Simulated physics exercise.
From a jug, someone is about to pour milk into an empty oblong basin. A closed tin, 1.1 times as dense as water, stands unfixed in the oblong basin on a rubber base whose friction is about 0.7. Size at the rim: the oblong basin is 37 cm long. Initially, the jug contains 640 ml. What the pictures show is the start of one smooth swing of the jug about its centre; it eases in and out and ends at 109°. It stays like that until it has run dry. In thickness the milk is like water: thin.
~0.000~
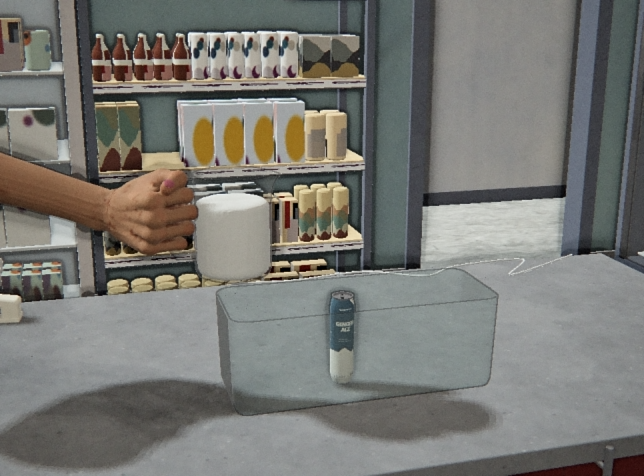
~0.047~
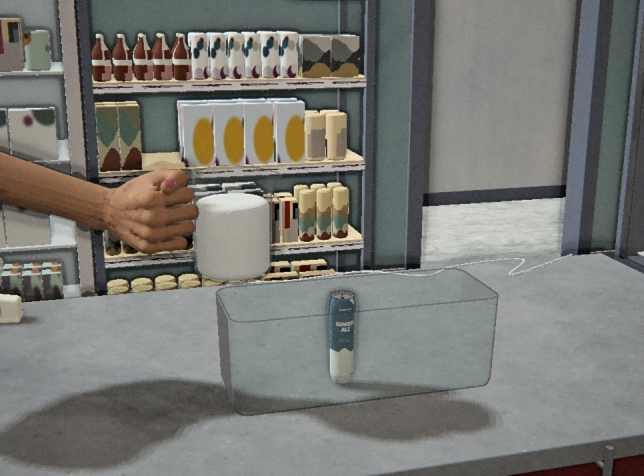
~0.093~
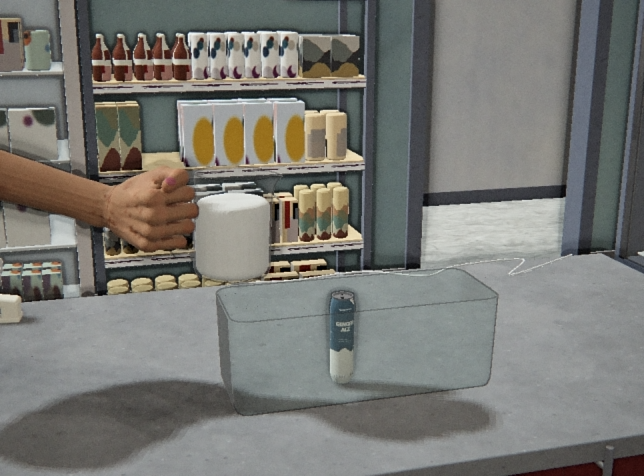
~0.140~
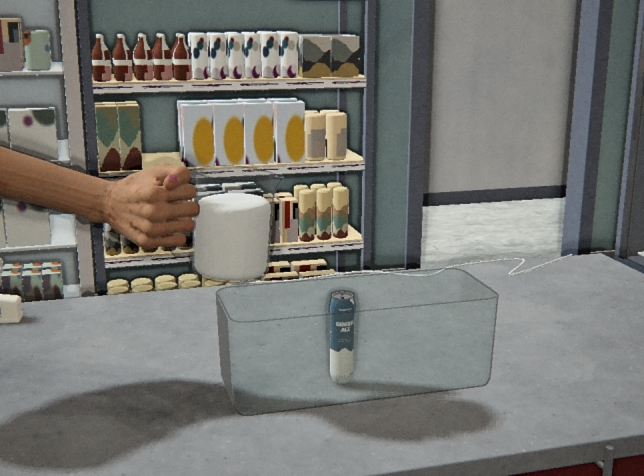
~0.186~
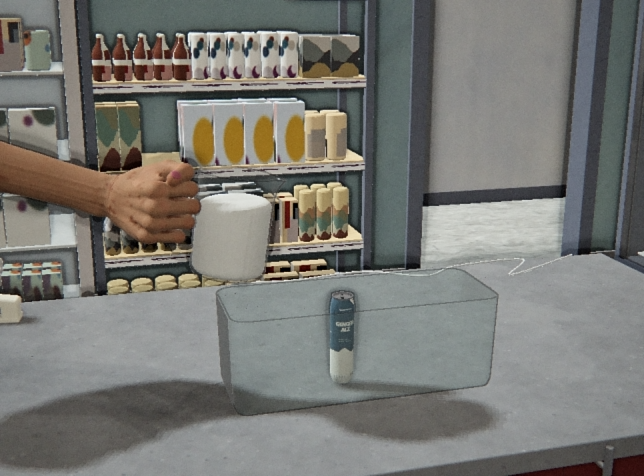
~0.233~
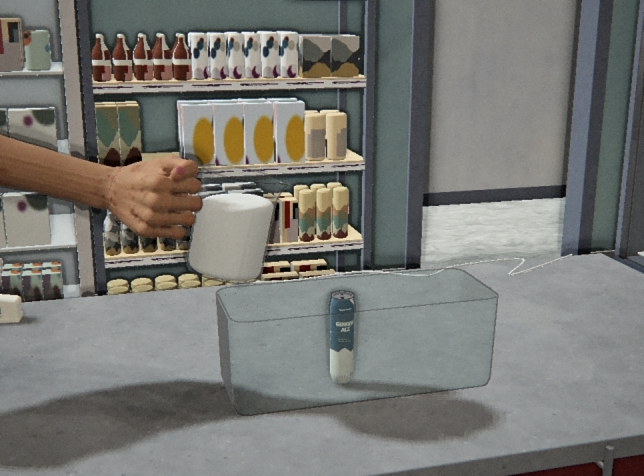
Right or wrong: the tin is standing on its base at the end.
Wrong, it is lying on its side.
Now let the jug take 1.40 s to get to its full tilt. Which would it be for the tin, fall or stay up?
So the tin will tip over.
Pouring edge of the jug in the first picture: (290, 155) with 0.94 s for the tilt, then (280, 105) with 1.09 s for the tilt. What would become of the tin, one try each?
The tin overturns the first time and overturns the second time.
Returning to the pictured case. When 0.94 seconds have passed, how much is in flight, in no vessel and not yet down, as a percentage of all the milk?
About 16 per cent.
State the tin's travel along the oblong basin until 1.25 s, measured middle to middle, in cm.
The tin is about 9 cm from where it started.
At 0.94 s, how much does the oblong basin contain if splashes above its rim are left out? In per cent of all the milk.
Some 48 percent of the total.
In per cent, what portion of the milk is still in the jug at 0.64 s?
90 %.
By 0.64 s the tilt is 69° and 91 per cent is still to pour; the tin stands where it began.
By 0.94 s the tilt is 104° and 35 per cent is still to pour; the tin leans 9°.
By 1.25 s the tilt is 109° and 3 per cent is still to pour; the tin lies on its side.
By 1.59 s the tilt is 109° and 0 per cent is still to pour; the tin lies on its side.
At rest the tin lies on its side.
